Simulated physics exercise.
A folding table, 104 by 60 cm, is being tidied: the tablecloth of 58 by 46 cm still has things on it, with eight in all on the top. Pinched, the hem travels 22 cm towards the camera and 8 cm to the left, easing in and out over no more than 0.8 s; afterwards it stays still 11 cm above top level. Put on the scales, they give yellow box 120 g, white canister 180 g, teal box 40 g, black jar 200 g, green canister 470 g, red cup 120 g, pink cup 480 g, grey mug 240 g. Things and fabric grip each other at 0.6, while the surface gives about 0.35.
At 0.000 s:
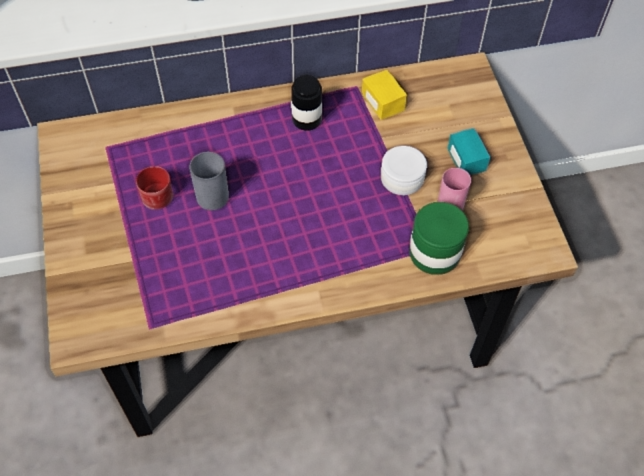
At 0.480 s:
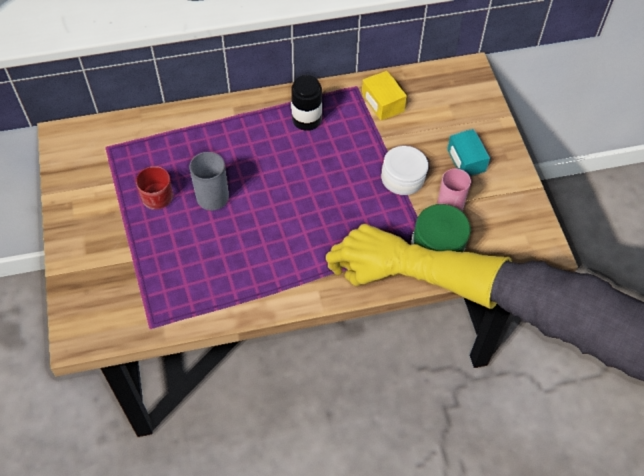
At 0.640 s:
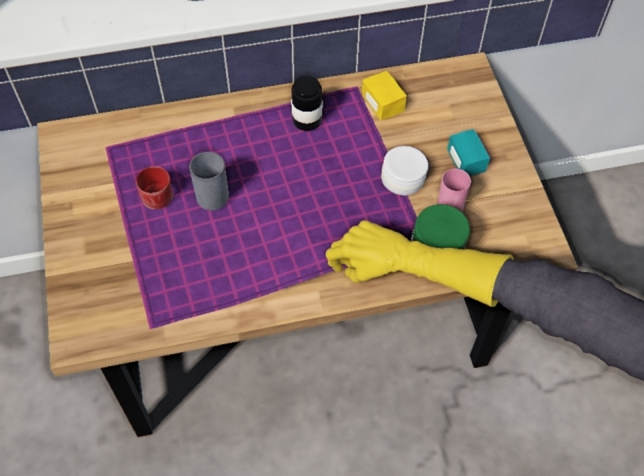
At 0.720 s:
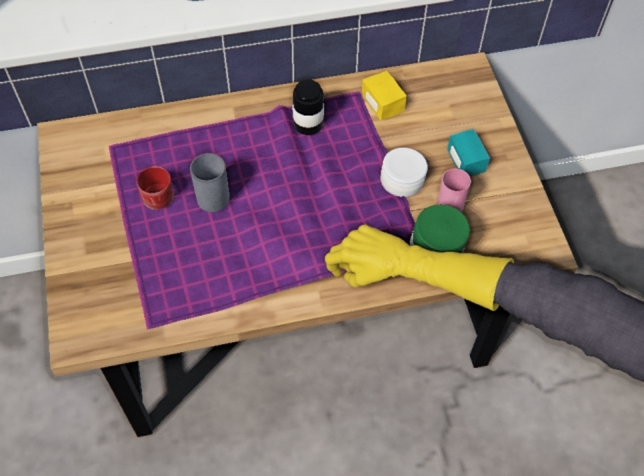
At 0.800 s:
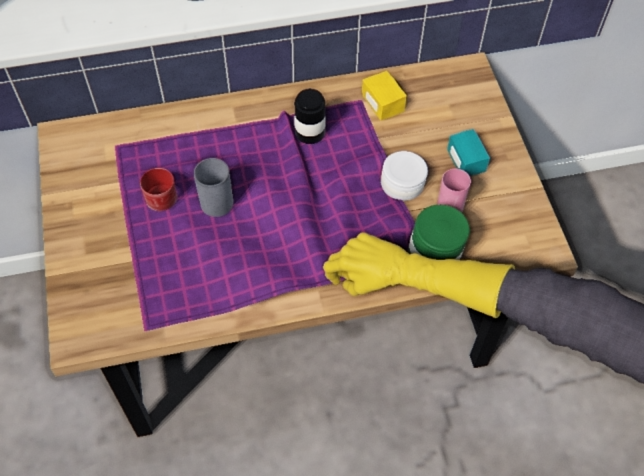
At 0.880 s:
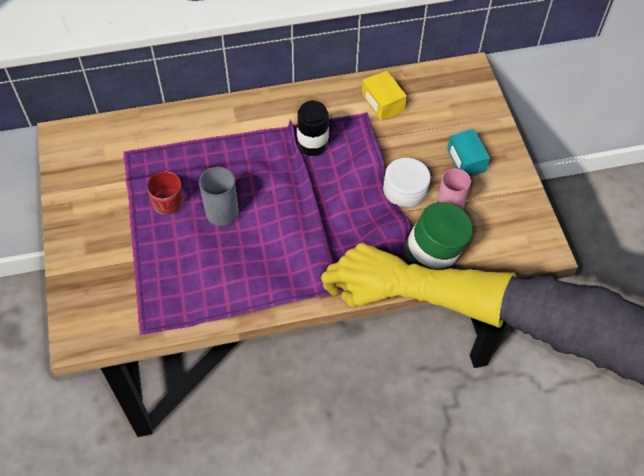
Yellow-gloved hand gripping the front edge of a purple checked tablecloth, slowly dragging it forward, wrinkling it and shifting mug, cup and black jar.
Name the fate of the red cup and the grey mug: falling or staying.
In the end my guess is the red cup ends up on the surface; my guess is the grey mug ends up on the surface.
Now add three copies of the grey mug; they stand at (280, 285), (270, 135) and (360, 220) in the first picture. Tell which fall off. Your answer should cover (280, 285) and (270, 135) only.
Off the top, still on top.
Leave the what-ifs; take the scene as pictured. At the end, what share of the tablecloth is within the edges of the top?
Roughly 70%.
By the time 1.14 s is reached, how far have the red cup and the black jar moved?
For the red cup it's around 10 cm, and for the black jar around 20 cm.
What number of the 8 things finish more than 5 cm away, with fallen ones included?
That comes to 5 of the things.
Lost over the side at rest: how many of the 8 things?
Total: 1.
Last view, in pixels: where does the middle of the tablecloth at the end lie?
Its centre lands at about (286, 274).
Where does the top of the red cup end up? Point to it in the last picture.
(197, 238).
After 1.0 s, 95 % of the tablecloth is still over the top; grey mug 9 cm off its start, red cup 6 cm off its start, black jar 14 cm off its start.
After 1.1 s, 85 % of the tablecloth is still over the top; grey mug 14 cm off its start, red cup 10 cm off its start, black jar 20 cm off its start.
After 1.3 s, 75 % of the tablecloth is still over the top; grey mug 19 cm off its start at (238, 239), red cup 14 cm off its start at (192, 226), black jar 26 cm off its start at (341, 179).
After 1.4 s, 70 % of the tablecloth is still over the top; grey mug 22 cm off its start, red cup 16 cm off its start, black jar 28 cm off its start.
After 3.0 s, 70 % of the tablecloth is still over the top; grey mug 24 cm off its start at (242, 263), red cup 17 cm off its start at (197, 238), green canister over the edge, black jar 29 cm off its start at (345, 191).
